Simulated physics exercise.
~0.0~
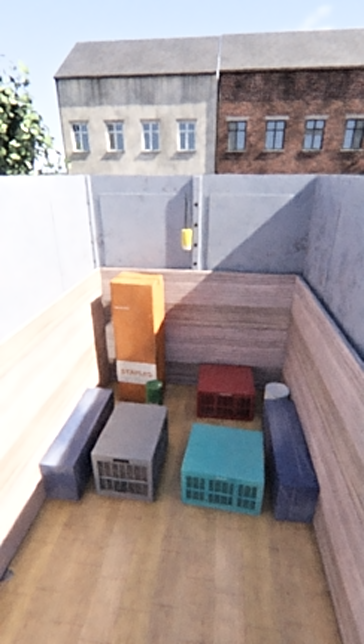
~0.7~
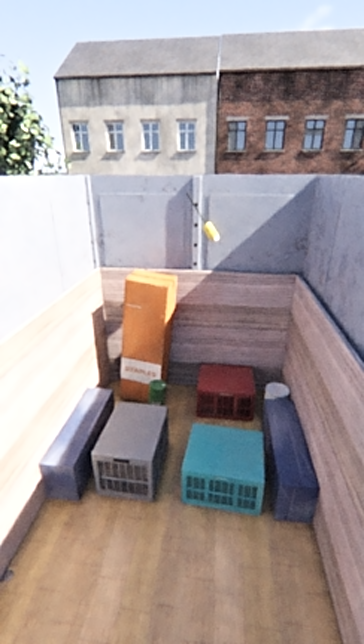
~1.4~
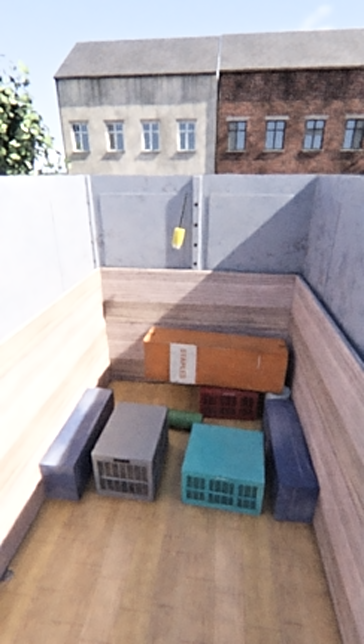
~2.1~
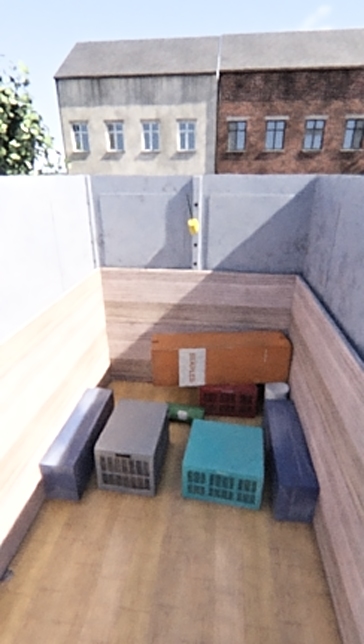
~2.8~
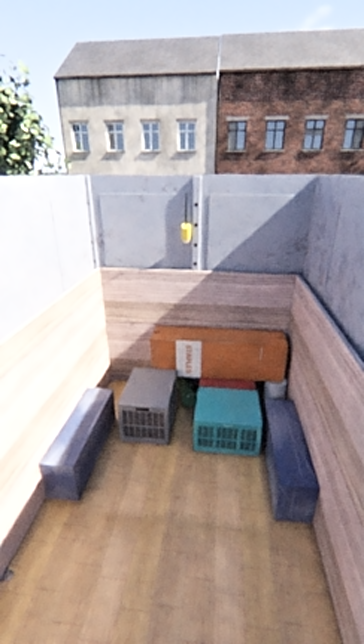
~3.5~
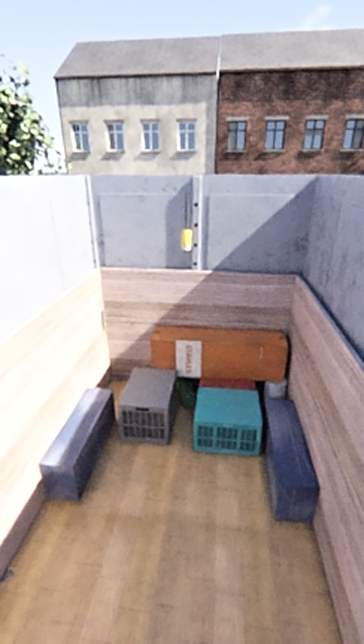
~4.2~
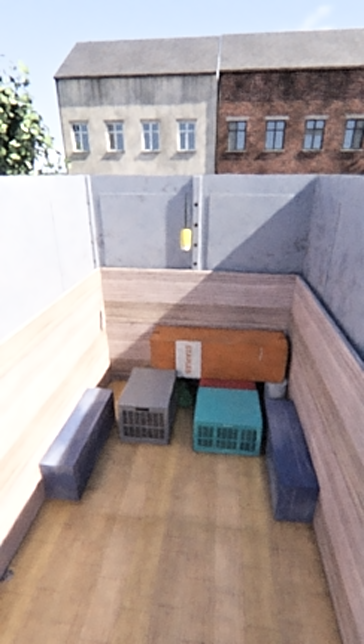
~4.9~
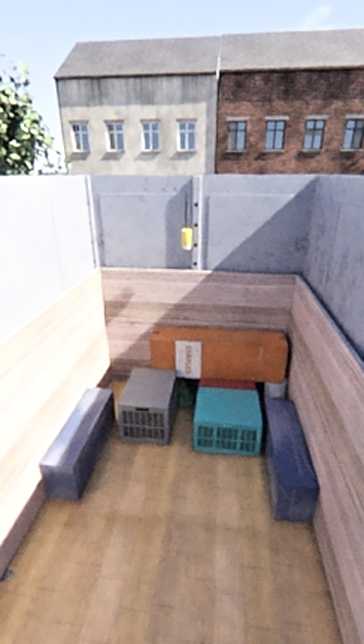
The orange box topples right onto its side, then the grey and turquoise chests slide forward.
